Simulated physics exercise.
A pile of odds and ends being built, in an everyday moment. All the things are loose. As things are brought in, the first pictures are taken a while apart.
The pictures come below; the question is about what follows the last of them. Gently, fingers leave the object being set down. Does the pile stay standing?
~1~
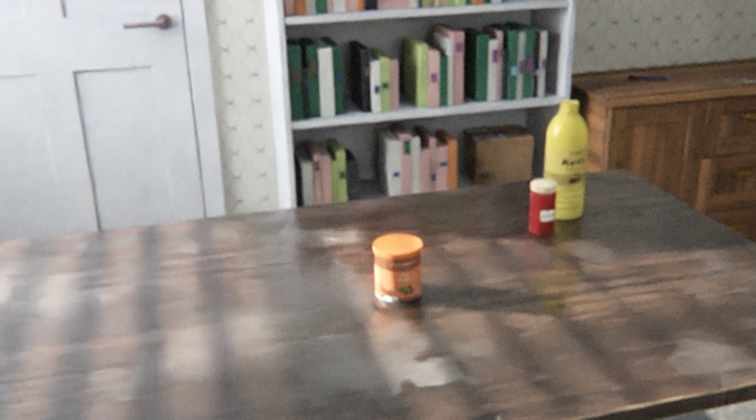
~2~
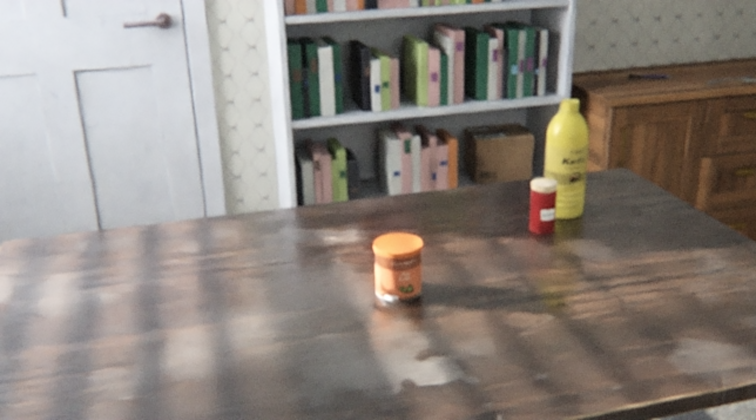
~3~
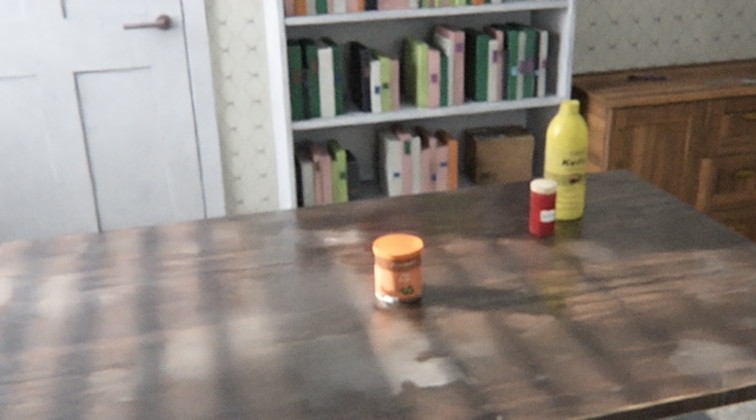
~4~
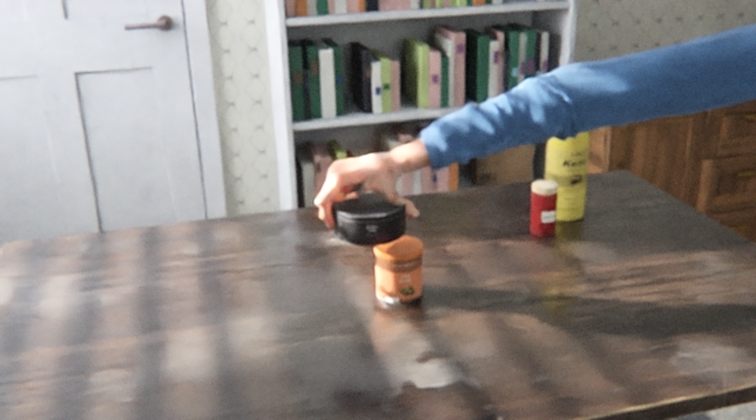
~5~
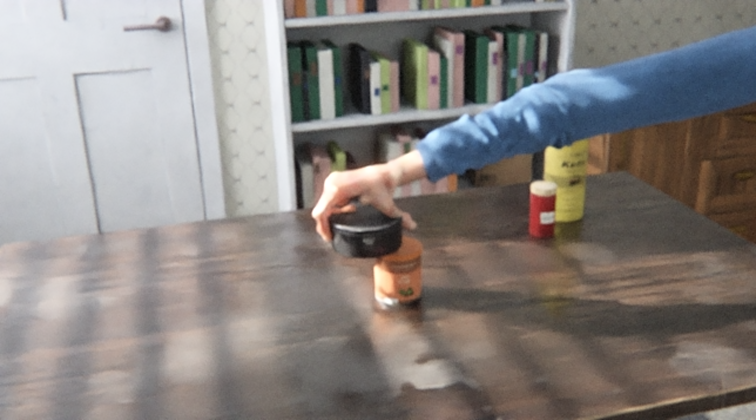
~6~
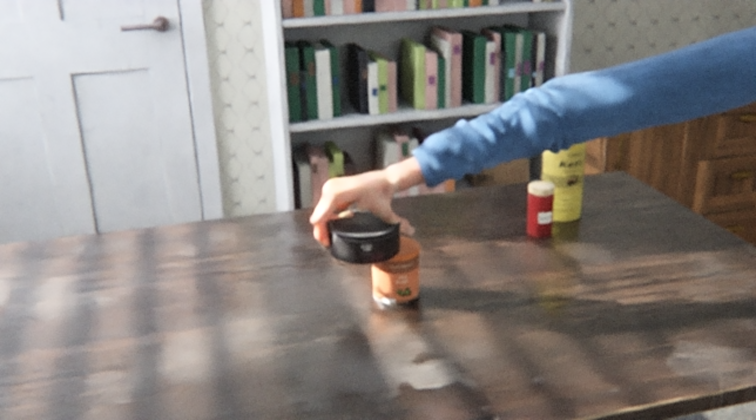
The pile is unstable.
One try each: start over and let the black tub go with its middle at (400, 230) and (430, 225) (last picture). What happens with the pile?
First case - pile steady; second case - pile falls.
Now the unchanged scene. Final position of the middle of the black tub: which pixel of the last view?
The object winds up at approximately (336, 270).
Then, 0.40 s later than the last frame, black tub now fallen.
Then, 0.90 s later than the last frame, things are still on the move.
When it is over, fallen, black tub; the other 3 as before. End places, in pixels of the last picture, black tub near (336, 270). The pile loses its balance.
